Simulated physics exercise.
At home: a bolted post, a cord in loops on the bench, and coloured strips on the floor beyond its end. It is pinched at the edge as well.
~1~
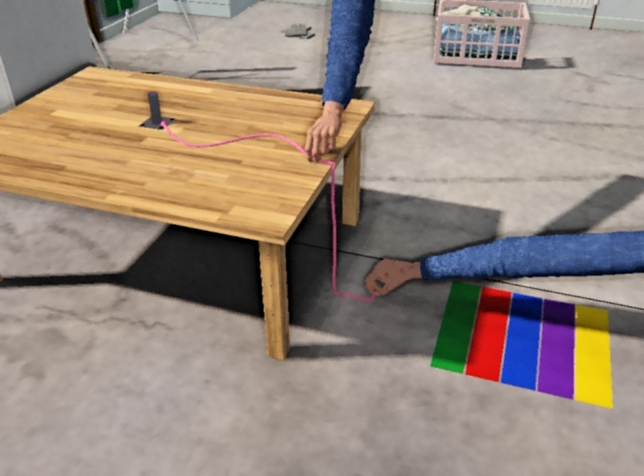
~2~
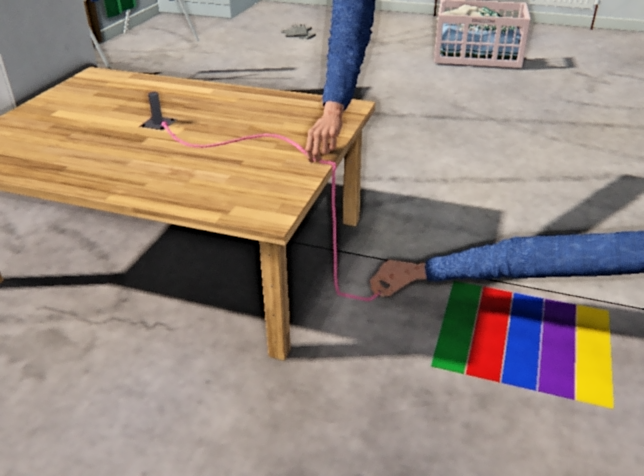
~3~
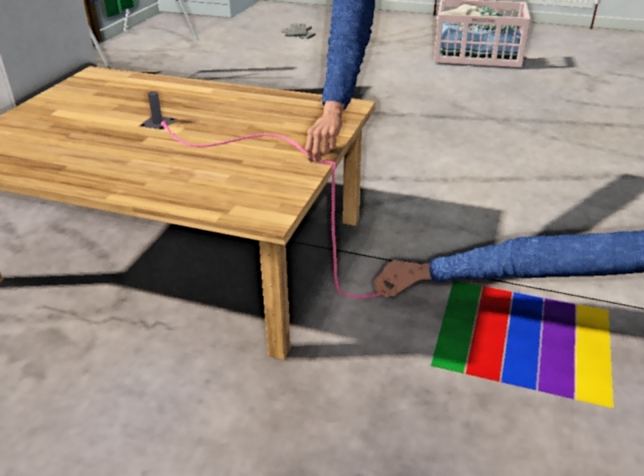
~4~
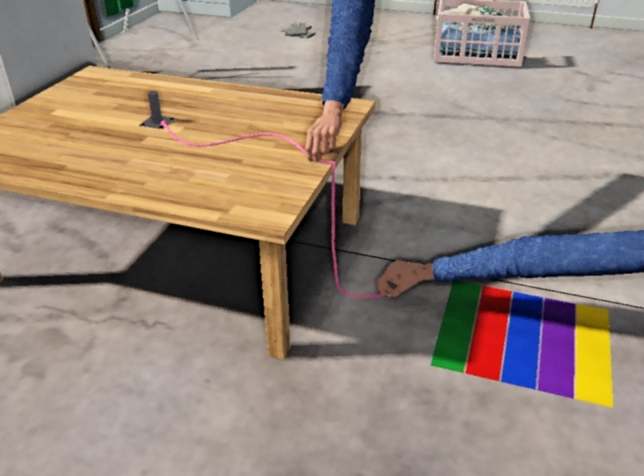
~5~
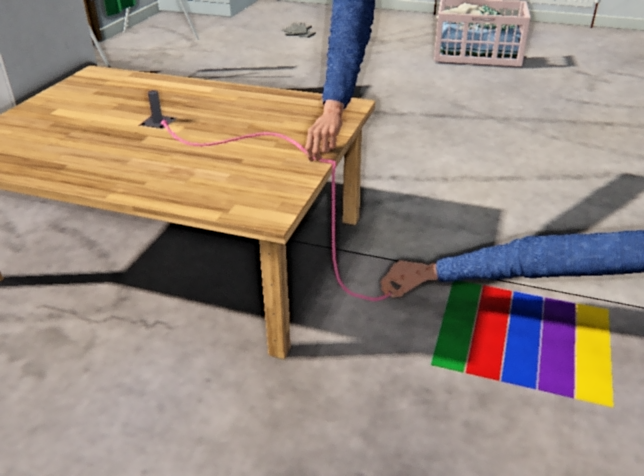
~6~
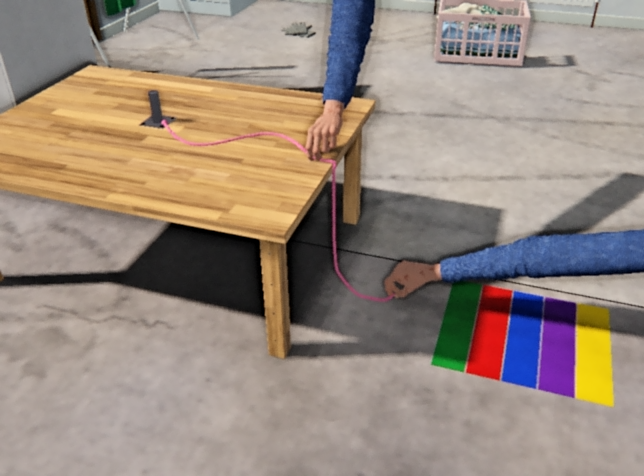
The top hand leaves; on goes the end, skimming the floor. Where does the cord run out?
Over blue.
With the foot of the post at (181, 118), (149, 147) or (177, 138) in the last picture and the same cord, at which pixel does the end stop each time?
About (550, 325), (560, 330) and (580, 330).
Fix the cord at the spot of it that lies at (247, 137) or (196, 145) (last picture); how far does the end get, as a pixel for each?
In that order: (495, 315) and (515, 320).
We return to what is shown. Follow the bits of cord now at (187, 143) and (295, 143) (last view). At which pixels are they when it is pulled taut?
They go to (214, 132) and to (320, 155).
A little later, end near (479, 312); over red.
Next, end near (511, 318); over blue.
When it is tight, end near (531, 322); over blue. The end stops over the blue strip.
